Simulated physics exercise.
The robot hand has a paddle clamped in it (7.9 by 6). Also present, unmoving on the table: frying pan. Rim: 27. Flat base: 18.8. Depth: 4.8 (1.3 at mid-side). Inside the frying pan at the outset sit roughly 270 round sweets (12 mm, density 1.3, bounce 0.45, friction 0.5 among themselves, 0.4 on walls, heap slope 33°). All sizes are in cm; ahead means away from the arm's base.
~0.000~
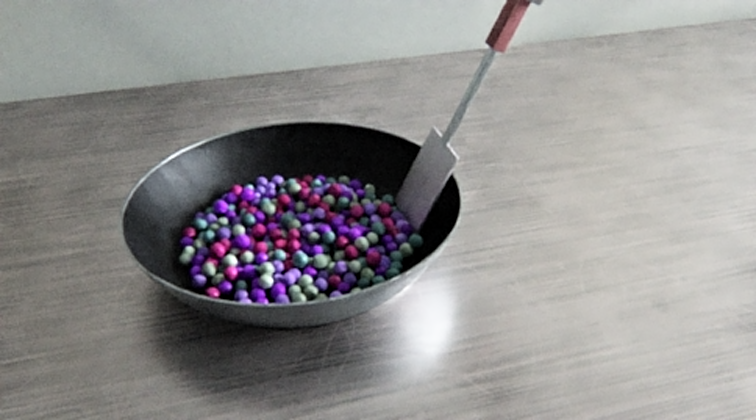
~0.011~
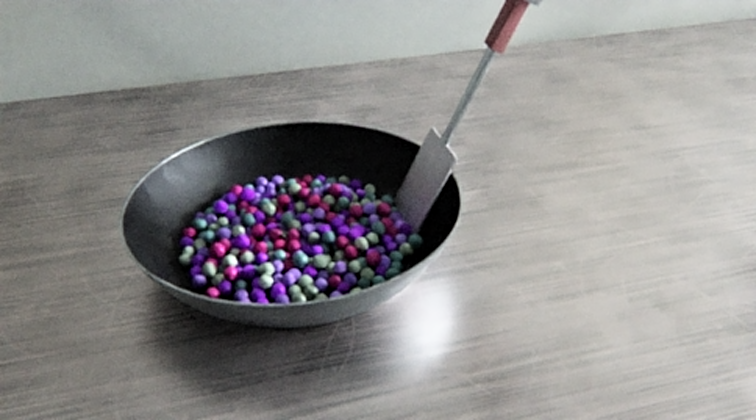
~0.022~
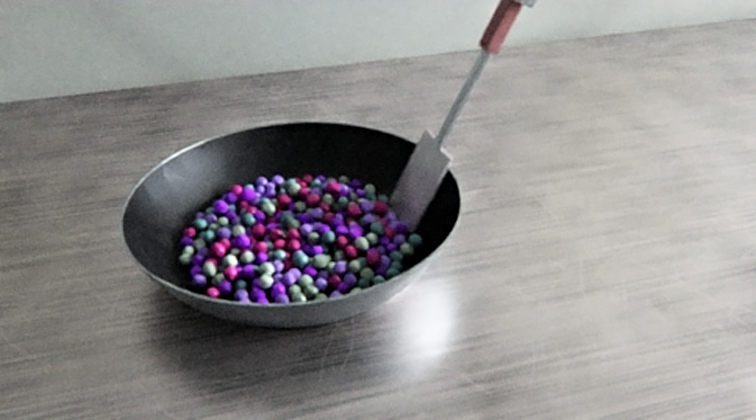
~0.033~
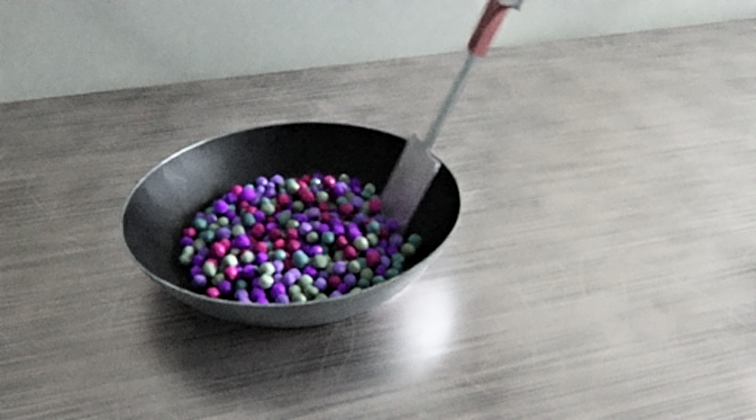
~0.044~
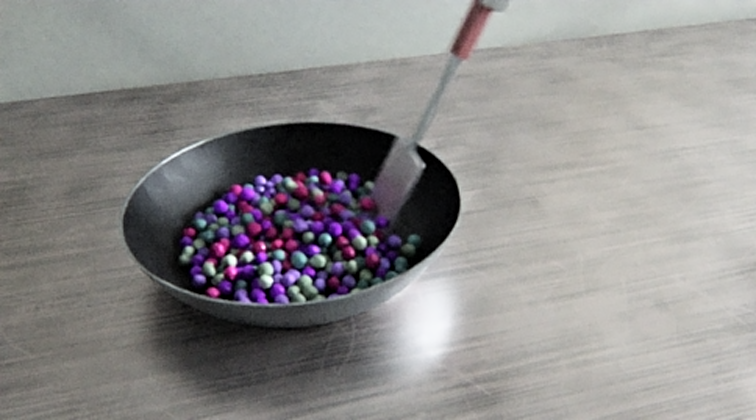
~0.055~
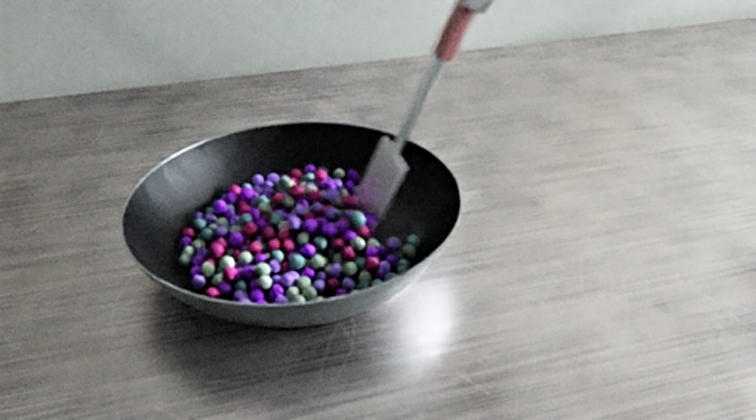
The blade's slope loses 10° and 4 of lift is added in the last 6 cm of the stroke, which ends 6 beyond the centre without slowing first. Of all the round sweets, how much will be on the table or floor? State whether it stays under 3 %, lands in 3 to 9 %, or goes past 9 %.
It lands in 3 to 9 %.
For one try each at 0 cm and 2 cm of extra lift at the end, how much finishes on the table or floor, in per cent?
Result, in order: Approx. 0 % and 5 %.
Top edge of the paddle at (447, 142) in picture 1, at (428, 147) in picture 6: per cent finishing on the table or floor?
About 0 per cent.
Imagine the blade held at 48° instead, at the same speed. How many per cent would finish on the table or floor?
About 10 per cent.
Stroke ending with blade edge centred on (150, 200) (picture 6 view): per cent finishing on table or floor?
Estimate: Approx. 15 %.
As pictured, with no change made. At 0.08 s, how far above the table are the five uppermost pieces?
I'd say close to 5 cm on average.
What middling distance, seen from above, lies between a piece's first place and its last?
Level distance of roughly 3 cm.
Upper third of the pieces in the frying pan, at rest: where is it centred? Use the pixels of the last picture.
About (208, 239).
By 0.08 s, sloping 64°, highest piece 6 above the table; 269 in the frying pan.
By 0.11 s, sloping 61°, highest piece 8 above the table; 269 in the frying pan.
By 0.32 s, sloping 54°, highest piece 5 above the table; 253 in the frying pan, 15 on the table or floor, 1 on the blade or in flight.
By 1.37 s, sloping 54°, highest piece 4 above the table; 253 in the frying pan, 16 on the table or floor.
Final count, 253 in the frying pan, 16 on the table or floor. That is 6 % on the table or floor.
